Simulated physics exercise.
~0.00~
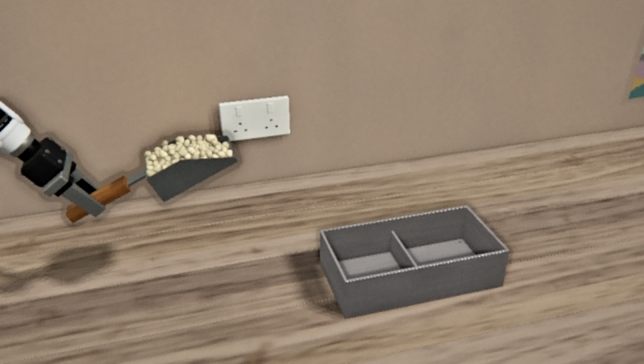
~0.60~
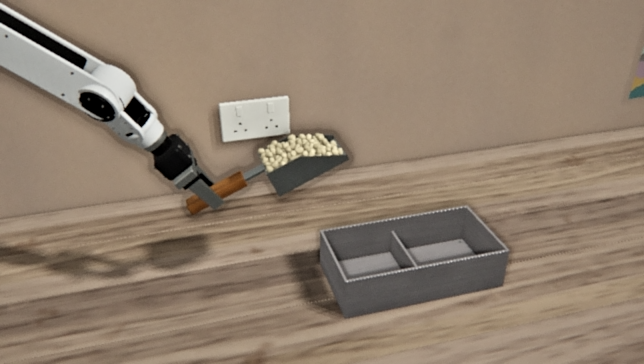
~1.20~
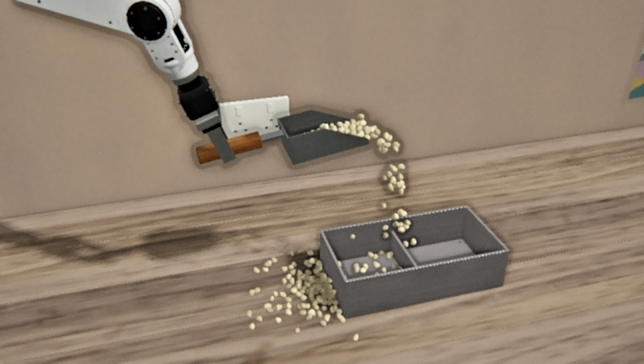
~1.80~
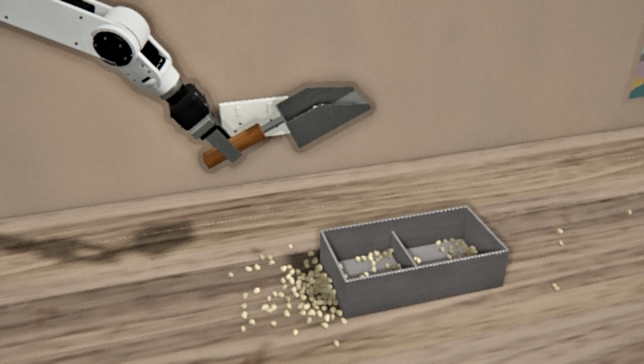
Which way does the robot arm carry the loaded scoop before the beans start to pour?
It carries the scoop to the right, towards the divided box.
To begin with, a white robot arm grips the wooden handle of a dark scoop heaped with pale dried beans, to the left of a grey box split into two parts on a wooden table top. The arm carries the full scoop to the right, towards the box. It then lifts and tips the scoop forward, and beans pour down, some piling up on the table beside the box and others dropping inside. Finally the scoop tilts back, nearly empty, with beans in both parts of the box and many more scattered on the table.
